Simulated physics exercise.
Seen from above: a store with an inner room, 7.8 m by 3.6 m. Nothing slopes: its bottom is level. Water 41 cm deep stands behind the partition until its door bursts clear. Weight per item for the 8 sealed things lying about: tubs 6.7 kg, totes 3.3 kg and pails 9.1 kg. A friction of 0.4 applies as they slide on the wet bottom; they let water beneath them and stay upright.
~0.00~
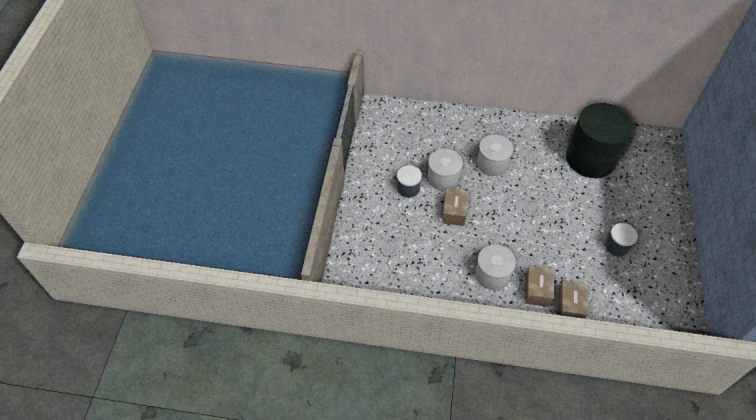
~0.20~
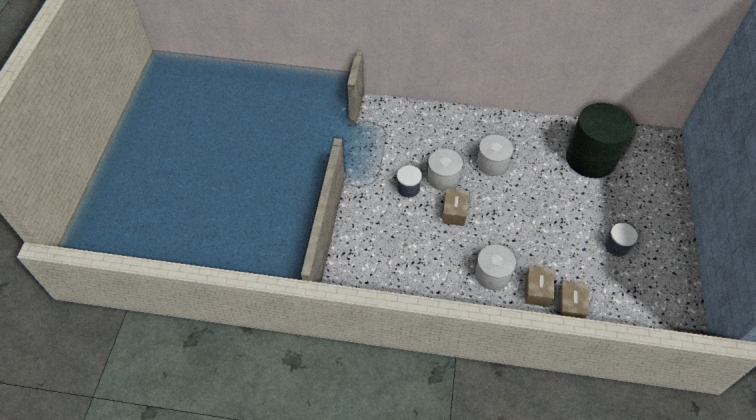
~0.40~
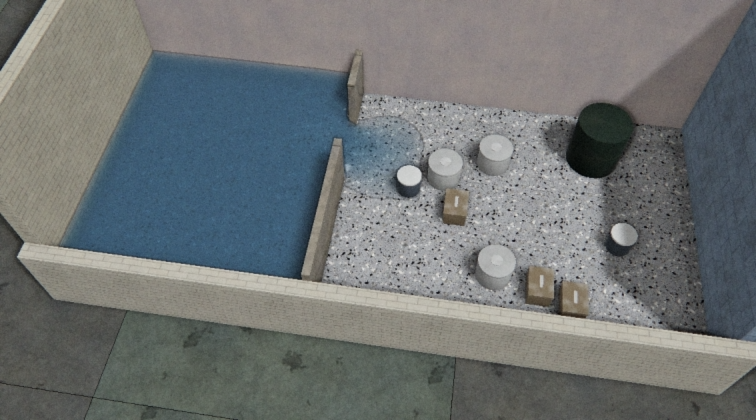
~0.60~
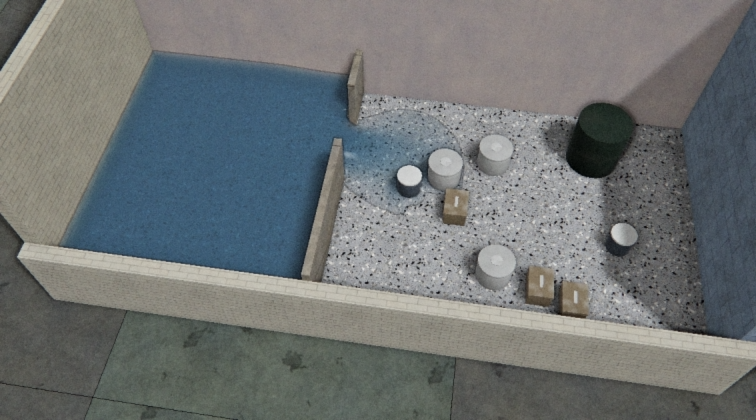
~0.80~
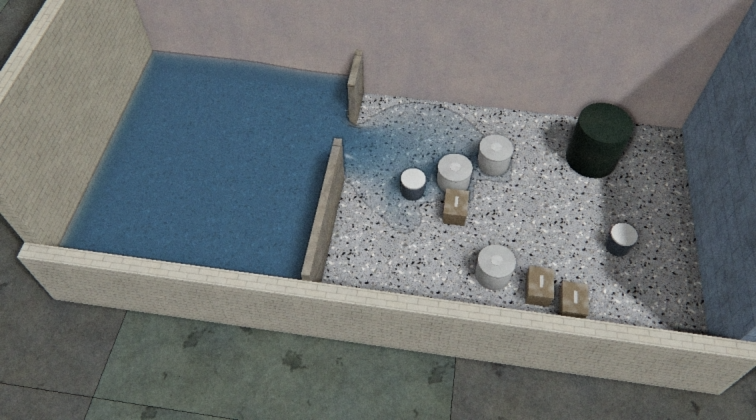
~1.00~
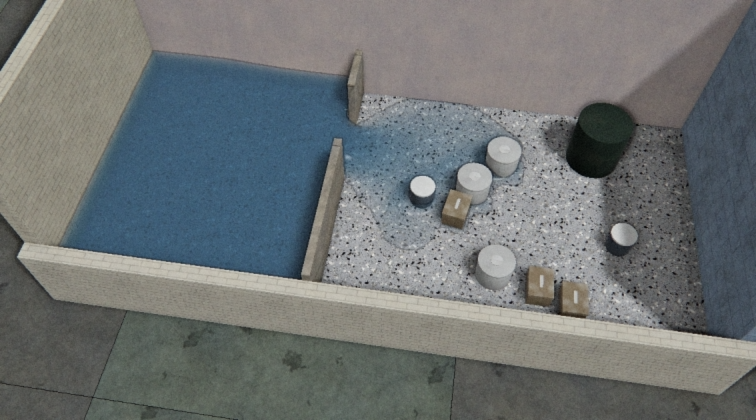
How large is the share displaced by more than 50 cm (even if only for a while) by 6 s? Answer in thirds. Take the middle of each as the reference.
The share is at least two thirds.
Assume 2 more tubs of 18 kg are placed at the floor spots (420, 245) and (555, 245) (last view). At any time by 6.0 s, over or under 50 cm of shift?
Respectively inside that and beyond that.
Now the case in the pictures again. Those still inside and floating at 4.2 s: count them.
At that time, 6.
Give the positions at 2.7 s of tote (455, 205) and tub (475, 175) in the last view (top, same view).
I'd say close to (501, 253) and close to (630, 277).
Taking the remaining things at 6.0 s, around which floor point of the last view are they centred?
I'd say about (562, 293) in the last view.
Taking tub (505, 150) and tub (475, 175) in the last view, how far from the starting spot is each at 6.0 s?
Distances, as listed: 250 cm then 200 cm.
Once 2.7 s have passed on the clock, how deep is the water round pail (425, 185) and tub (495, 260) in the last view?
Depth approx. 5 cm / 3 cm.
After 1.4 s 3 of 8 are over 50 cm from their spots; 0 afloat.
After 2.7 s 4 of 8 are over 50 cm from their spots; 0 afloat.
After 4.2 s 7 of 8 are over 50 cm from their spots; 6 afloat.
After 6.0 s 6 of 8 are over 50 cm from their spots, and 8 have been at some point; 7 afloat.
